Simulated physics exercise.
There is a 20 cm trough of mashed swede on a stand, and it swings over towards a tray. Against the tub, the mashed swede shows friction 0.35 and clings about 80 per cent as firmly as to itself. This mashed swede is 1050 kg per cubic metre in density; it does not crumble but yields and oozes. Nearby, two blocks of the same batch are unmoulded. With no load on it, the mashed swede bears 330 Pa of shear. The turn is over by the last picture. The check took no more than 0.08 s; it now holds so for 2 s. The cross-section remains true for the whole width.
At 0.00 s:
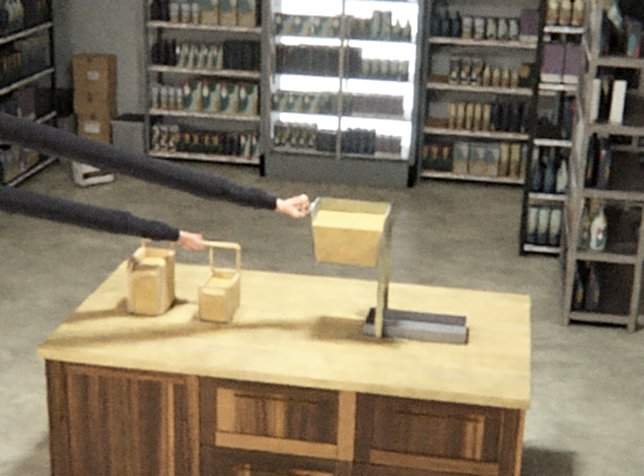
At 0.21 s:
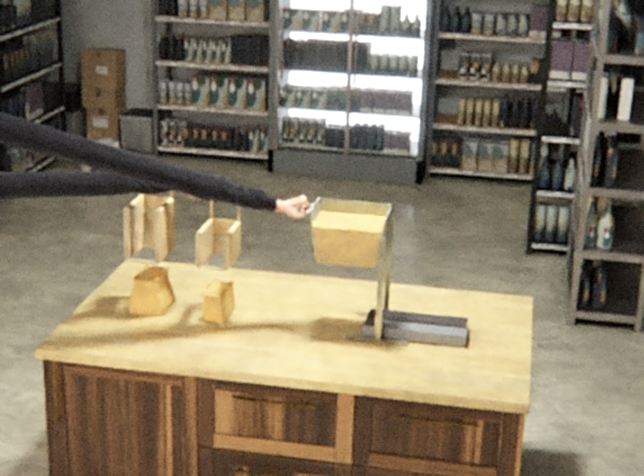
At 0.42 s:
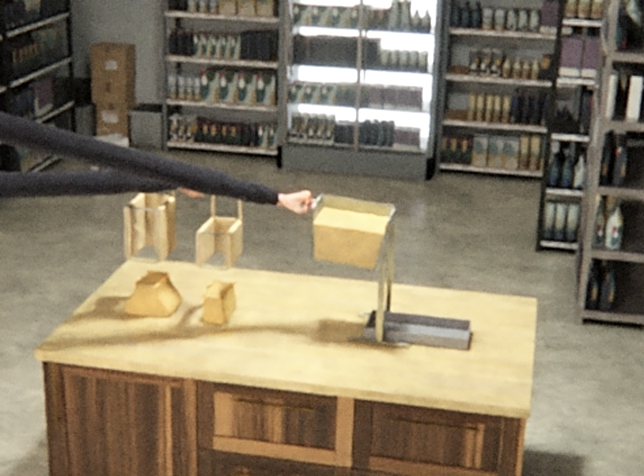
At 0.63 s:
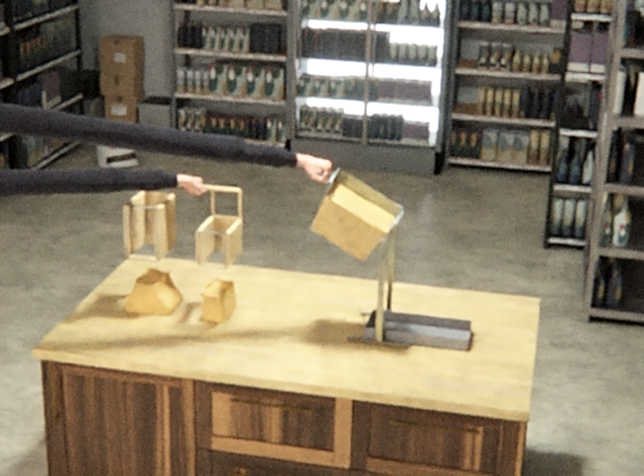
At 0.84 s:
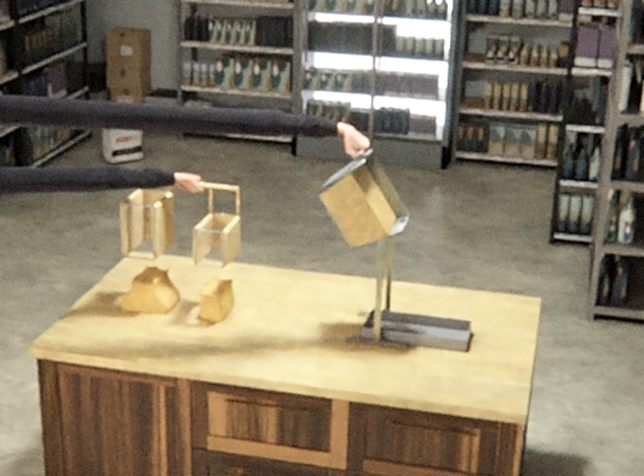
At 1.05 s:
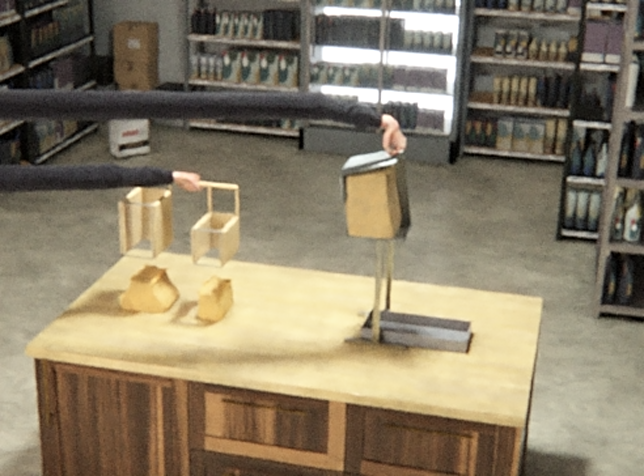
Two moulds lifting off yellowish blocks, the larger one slumping, before a hand swings a trough of mash steeply over on its stand.
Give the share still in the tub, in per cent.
48 %.
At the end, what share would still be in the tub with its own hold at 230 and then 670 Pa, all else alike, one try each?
The two runs give near 40 % and near 100 % respectively.
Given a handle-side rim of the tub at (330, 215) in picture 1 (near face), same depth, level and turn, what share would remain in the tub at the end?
In that case close to 95 %.
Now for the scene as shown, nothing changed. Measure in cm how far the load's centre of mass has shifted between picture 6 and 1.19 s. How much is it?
Around 5 centimetres.
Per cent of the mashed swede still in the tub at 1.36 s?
The tub holds some 65 % at that moment.
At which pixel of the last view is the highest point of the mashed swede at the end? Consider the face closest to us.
Around (361, 210).
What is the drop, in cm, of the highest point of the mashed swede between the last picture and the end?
The top ends up some 15 cm below its level in the last picture.
After 1.19 s, the tub is at 81 degrees and holds 94 %.
After 1.36 s, the tub is at 81 degrees and holds 64 %.
After 1.53 s, the tub is at 81 degrees and holds 50 %.
After 1.70 s, the tub is at 81 degrees and holds 48 %.
After 3.05 s, at the end, the tub is at 81 degrees and holds 48 %.
